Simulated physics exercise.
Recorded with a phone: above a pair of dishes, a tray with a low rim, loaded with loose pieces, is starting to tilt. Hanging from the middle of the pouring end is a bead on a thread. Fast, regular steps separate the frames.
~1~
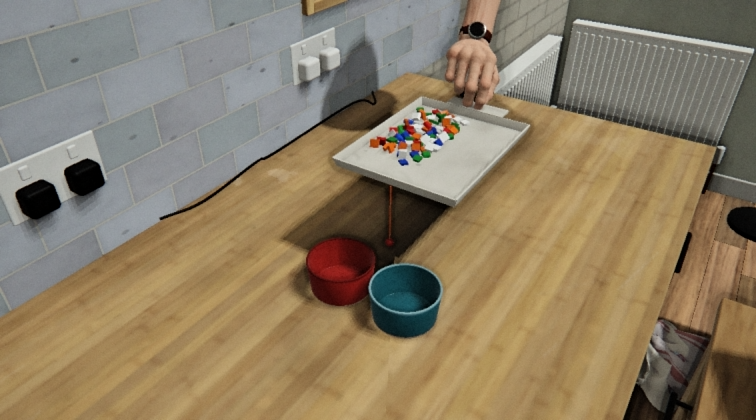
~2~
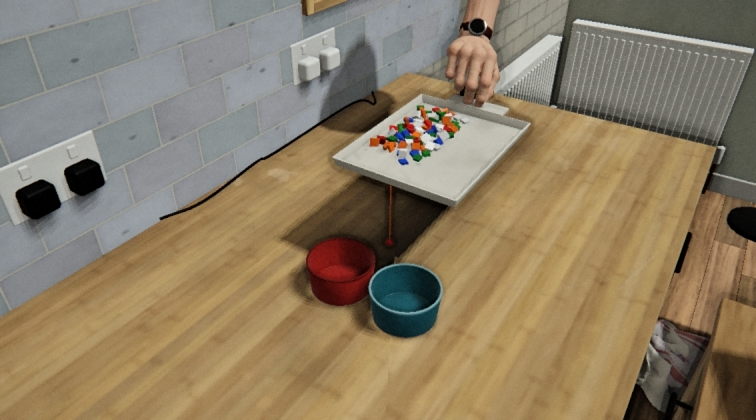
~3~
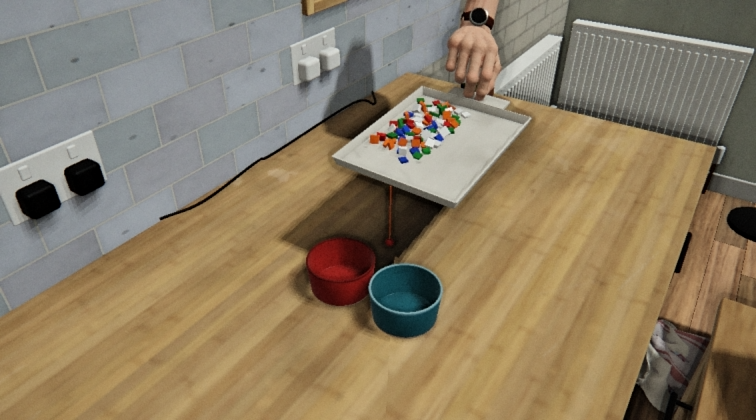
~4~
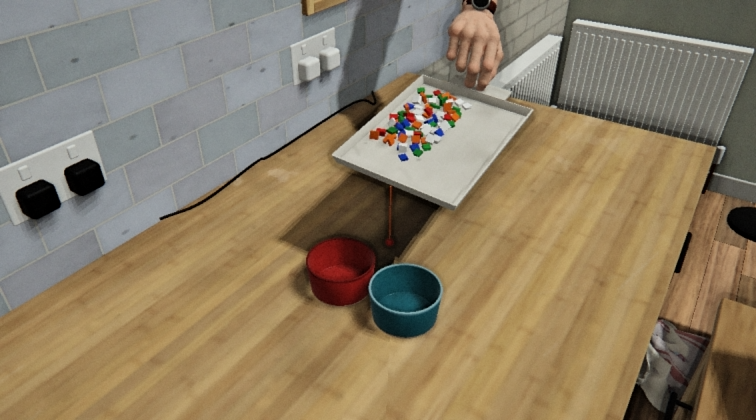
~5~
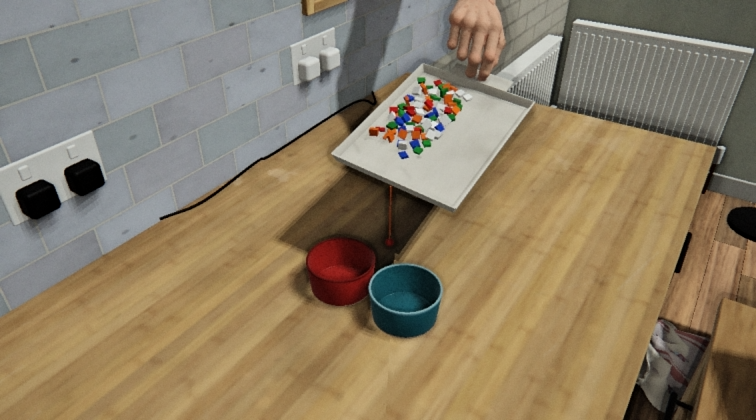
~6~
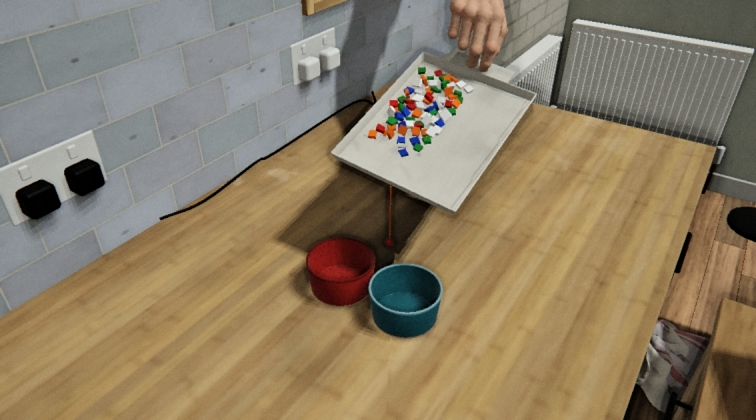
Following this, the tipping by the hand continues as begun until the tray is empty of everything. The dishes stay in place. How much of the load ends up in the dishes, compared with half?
Most gets spilled.
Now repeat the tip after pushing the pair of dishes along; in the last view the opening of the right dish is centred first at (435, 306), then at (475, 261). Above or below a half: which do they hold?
In the first position shy of half, in the second shy of half.
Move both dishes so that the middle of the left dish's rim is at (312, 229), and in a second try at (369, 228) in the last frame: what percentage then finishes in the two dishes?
About 10% on the first try and 30% on the second.
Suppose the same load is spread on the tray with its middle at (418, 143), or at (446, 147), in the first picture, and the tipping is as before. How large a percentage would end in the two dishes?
Roughly 50 per cent, then 50 per cent.
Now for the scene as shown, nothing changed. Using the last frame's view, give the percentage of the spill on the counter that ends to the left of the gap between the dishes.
Estimate: About 0 in every hundred.
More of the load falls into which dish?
Noted: Right of the pair.
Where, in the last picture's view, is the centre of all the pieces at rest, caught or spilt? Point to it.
Resting centre, last picture - approx. (427, 315).
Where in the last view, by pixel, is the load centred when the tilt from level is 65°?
Close to (432, 204).
Soon, tray tipped steeply; most on the tray; a stray few in the right dish; about a quarter in the air.
A while on, tray tipped past a quarter turn; a stray few on the tray; about a third in the right dish; a stray few in the left dish; about half outside both; a small part in the air.
Towards the end, tray tipped past a quarter turn; about a third in the right dish; a stray few in the left dish; about two thirds outside both.
Finally, tray tipped past a quarter turn; about a third in the right dish; a stray few in the left dish; about two thirds outside both.
